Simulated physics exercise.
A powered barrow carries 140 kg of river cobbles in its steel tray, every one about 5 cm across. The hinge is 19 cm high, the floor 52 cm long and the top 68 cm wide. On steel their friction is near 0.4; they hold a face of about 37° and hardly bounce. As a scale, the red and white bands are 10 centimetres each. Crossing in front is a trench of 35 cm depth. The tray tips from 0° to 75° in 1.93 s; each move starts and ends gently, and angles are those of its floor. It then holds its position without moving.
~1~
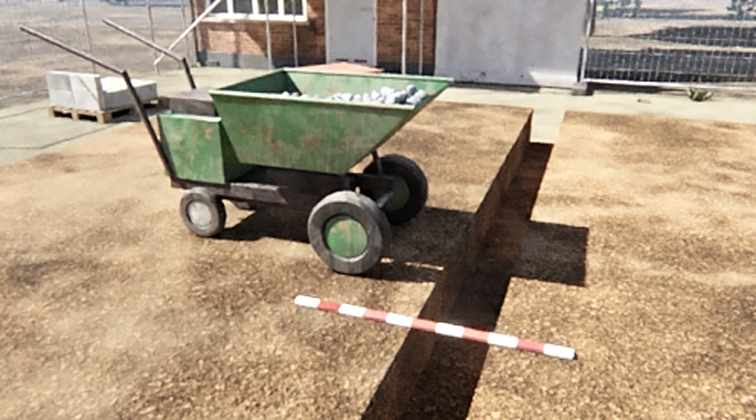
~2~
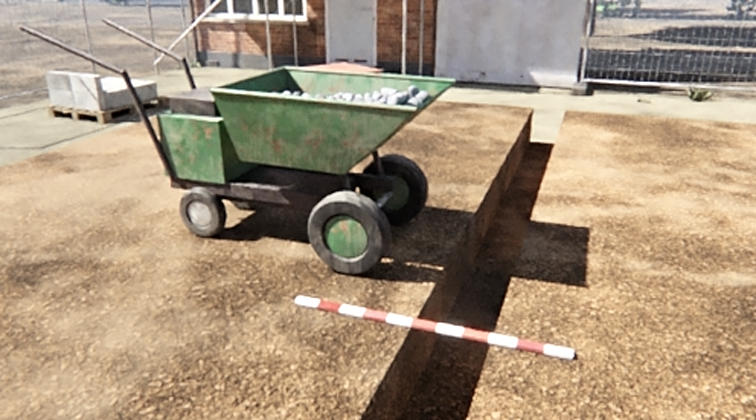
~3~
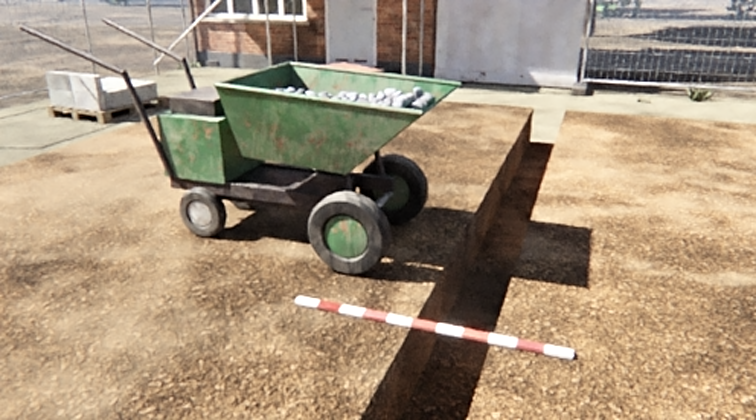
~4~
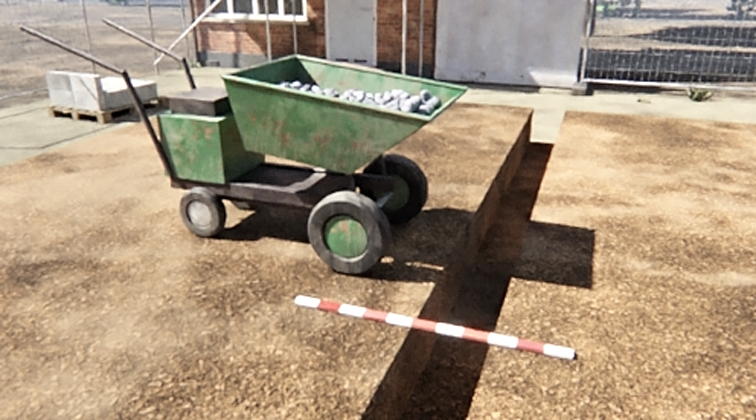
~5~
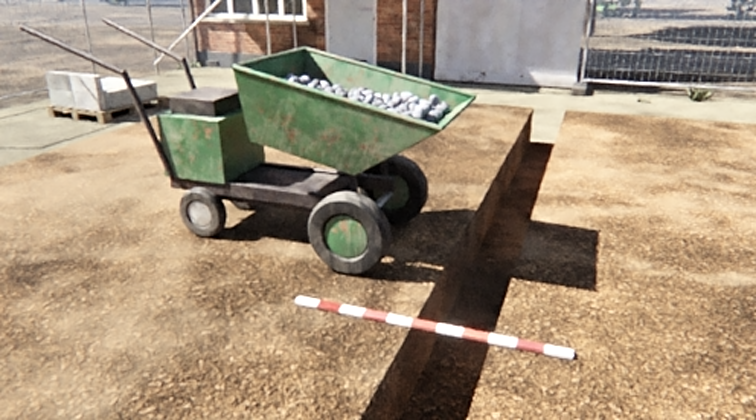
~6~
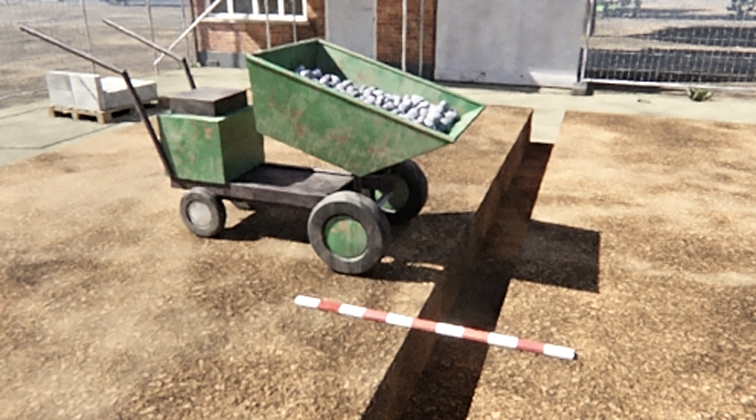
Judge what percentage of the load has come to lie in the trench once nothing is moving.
Roughly 10 in every hundred.
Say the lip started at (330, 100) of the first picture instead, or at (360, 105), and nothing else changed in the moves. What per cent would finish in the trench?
Near 85 and near 95 percent.
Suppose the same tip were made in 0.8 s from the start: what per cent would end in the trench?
Then roughly 5 percent.
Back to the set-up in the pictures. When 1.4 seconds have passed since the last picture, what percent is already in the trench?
Some 5 per cent.
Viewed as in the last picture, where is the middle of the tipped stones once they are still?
Somewhere around (570, 271) in the last picture.
Then, 0.9 s after the last picture the floor is at 63°, 98 % in the tray, 1 % past the trench; the foremost stones are at (528, 256).
Then, 1.4 s after the last picture the floor is at 75°, 42 % in the tray, 5 % in the trench, 53 % past the trench; the foremost stones are at (678, 273).
Then, 1.8 s after the last picture the floor is at 75°, 29 % in the tray, 8 % in the trench, 63 % past the trench; the foremost stones are at (730, 274).
Then, 3.7 s after the last picture the floor is at 75°, 28 % in the tray, 10 % in the trench, 62 % past the trench; the foremost stones are at (743, 275).
